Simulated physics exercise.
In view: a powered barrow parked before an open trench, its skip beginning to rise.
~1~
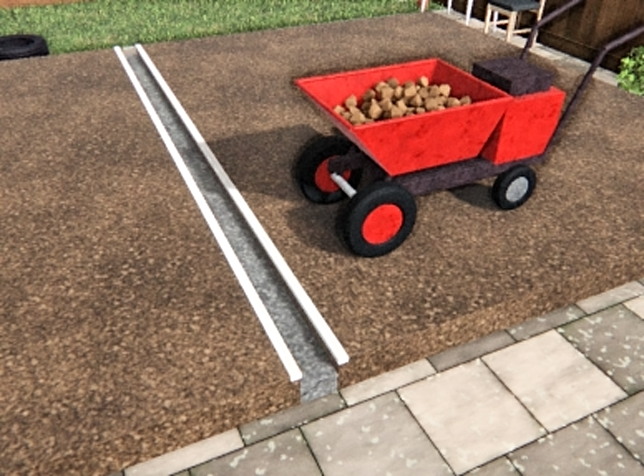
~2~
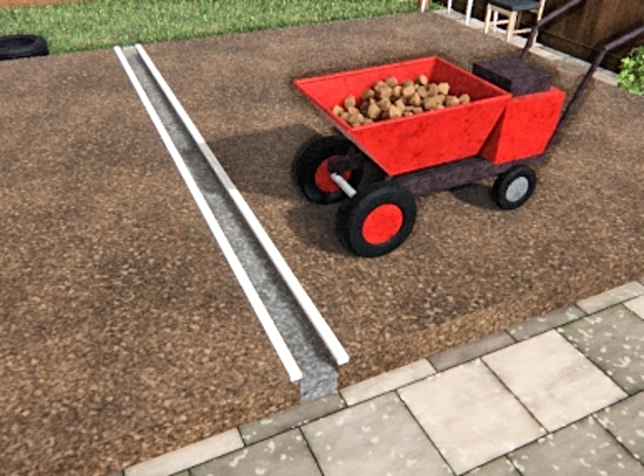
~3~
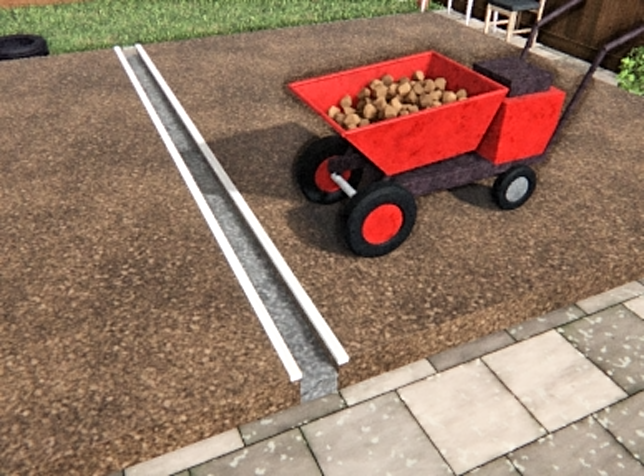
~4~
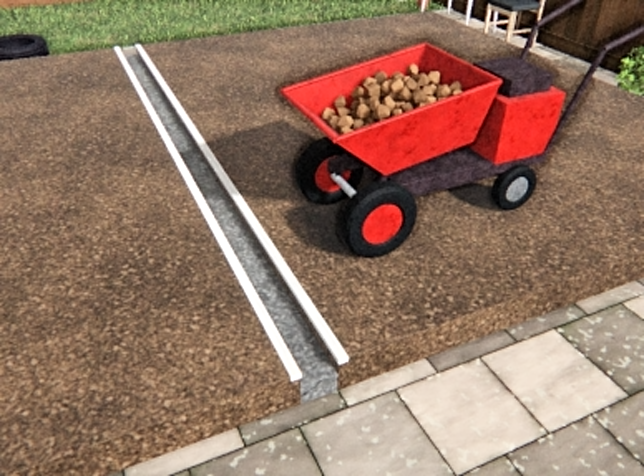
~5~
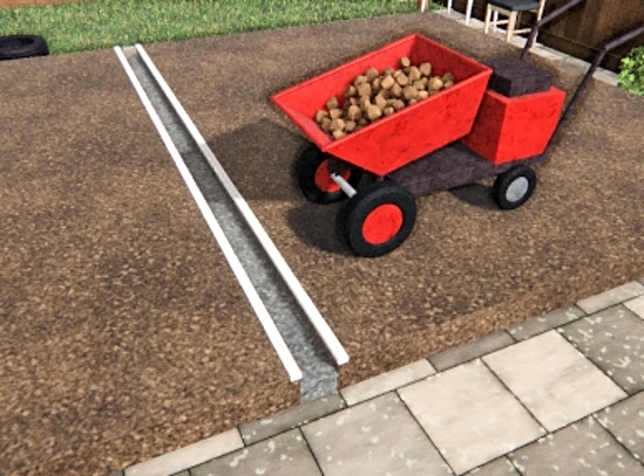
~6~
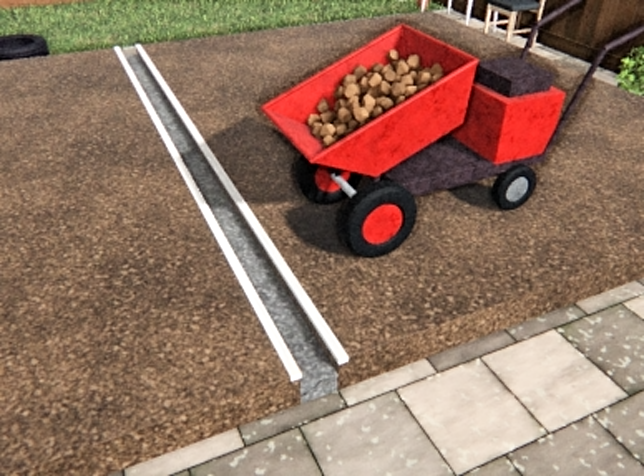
A red barrow's skip, loaded with brown clods, tilted steadily down toward the left as its back end rose, while its wheels stayed still beside a narrow trench edged with two white strips.
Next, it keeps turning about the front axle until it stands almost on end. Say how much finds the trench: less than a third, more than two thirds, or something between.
Between the edges lies under a third of the load.
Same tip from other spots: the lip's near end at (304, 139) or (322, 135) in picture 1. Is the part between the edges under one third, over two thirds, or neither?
The first try: Below one third. The second: Under a third.
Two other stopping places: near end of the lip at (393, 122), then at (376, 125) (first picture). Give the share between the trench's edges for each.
In turn 40 and 40 in a hundred.
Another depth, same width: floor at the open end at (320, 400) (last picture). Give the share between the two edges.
Some 40 per cent.
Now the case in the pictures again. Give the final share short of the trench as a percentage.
Near 0 %.
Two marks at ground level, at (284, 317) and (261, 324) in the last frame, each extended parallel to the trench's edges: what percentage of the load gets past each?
The first gives 80 %, the second 60 %.
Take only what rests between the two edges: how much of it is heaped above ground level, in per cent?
It comes to 30 per cent or so.
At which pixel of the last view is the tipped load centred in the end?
Roughly at (195, 260).
Just after the last frame, skip tipped steeply; every one in the skip.
A moment on, skip tipped right over; roughly two thirds in the skip; about a tenth in or heaped over the trench; roughly a third beyond it; just a few falling.
Further on, skip tipped right over; about a tenth in the skip; roughly a quarter in or heaped over the trench; roughly two thirds beyond it.
When it is over, skip tipped right over; about a tenth in the skip; roughly a quarter in or heaped over the trench; roughly two thirds beyond it.
